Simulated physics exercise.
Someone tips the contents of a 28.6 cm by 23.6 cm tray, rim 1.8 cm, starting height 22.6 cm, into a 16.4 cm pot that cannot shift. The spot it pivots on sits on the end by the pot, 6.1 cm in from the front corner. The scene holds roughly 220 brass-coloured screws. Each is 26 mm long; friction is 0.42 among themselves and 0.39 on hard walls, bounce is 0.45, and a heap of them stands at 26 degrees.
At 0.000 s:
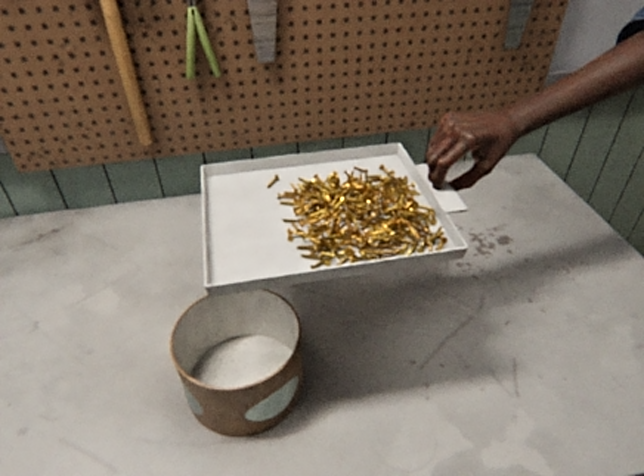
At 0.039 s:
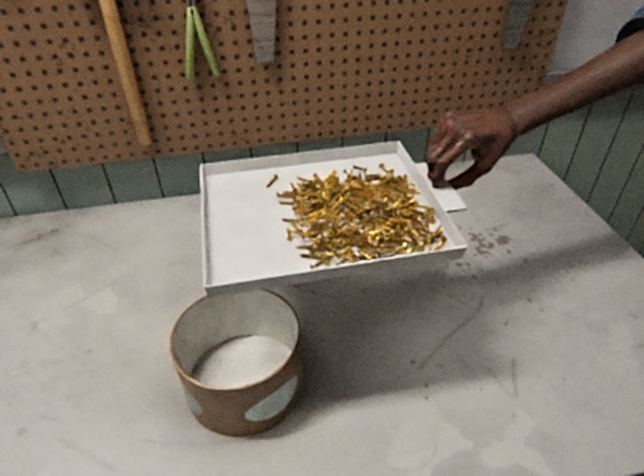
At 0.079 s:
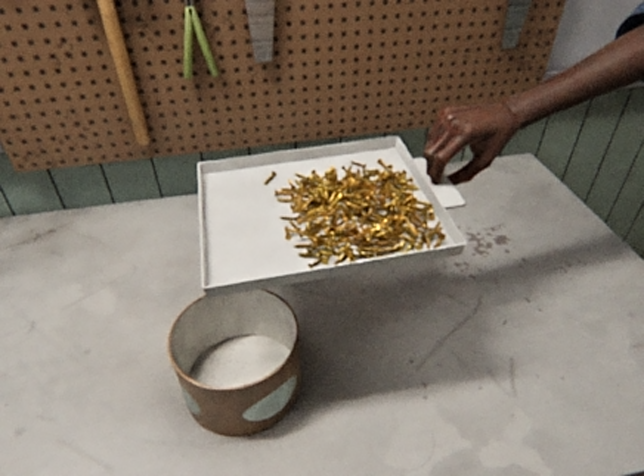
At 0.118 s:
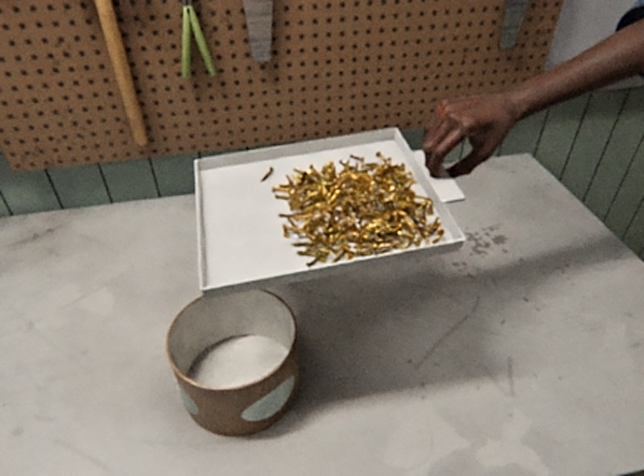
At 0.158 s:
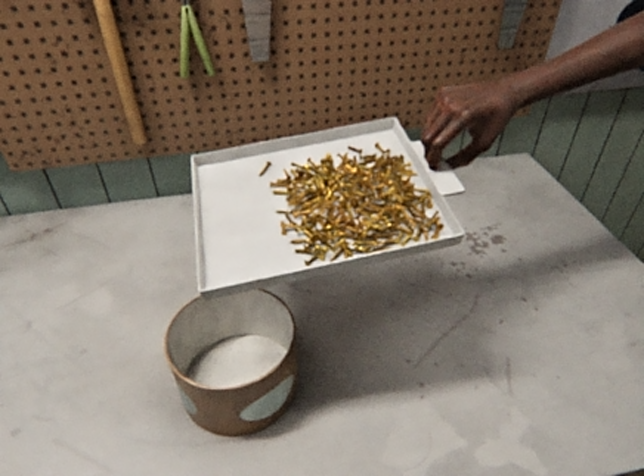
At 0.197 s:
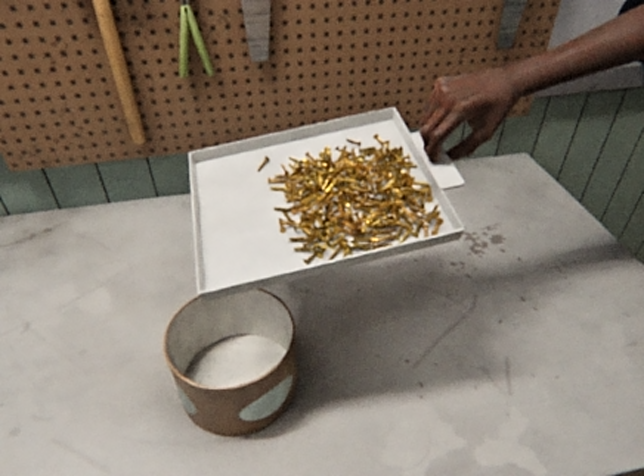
A grey workbench stands before a brown pegboard of hanging tools and green panelling, seen from slightly above by a camera that barely shifts. A white tray holding a heap of brass-coloured screws sits above the bench, with a brown pot containing something white below its left end. A hand reaches in from the right beside the tray's tab as that end rises slightly, tilting the tray leftward while the heap barely moves.
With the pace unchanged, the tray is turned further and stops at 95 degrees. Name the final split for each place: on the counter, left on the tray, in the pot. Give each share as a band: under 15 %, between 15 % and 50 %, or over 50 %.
Counter: A middling fraction, left on the tray: A small fraction, pot: The dominant fraction.
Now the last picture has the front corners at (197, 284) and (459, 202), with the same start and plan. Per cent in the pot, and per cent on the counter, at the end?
Pot 20 % / counter 80 %.
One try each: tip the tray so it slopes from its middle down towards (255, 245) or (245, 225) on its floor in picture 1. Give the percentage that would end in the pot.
Roughly 45 per cent on the first try and 25 per cent on the second.
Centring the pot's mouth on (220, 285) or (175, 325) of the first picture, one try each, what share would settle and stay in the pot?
Roughly 0 and 30 percent.
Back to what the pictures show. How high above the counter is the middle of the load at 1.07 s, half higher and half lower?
The halfway line is at about 12 cm.
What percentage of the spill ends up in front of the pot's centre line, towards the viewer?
Share: Some 100 %.
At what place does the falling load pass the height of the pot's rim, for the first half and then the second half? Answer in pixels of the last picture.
At about (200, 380), then at (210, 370).
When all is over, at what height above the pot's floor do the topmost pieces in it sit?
2.5 cm.
After 0.72 s, tilt 51 degrees; the tray holds 100 %, the pot 0 %.
After 1.07 s, tilt 77 degrees; the tray holds 35 %, the pot 20 %.
After 1.51 s, tilt 95 degrees; the tray holds 5 %, the pot 55 %.
At rest (2.2 s), counter 40 %, tray 0 %, pot 60 %.
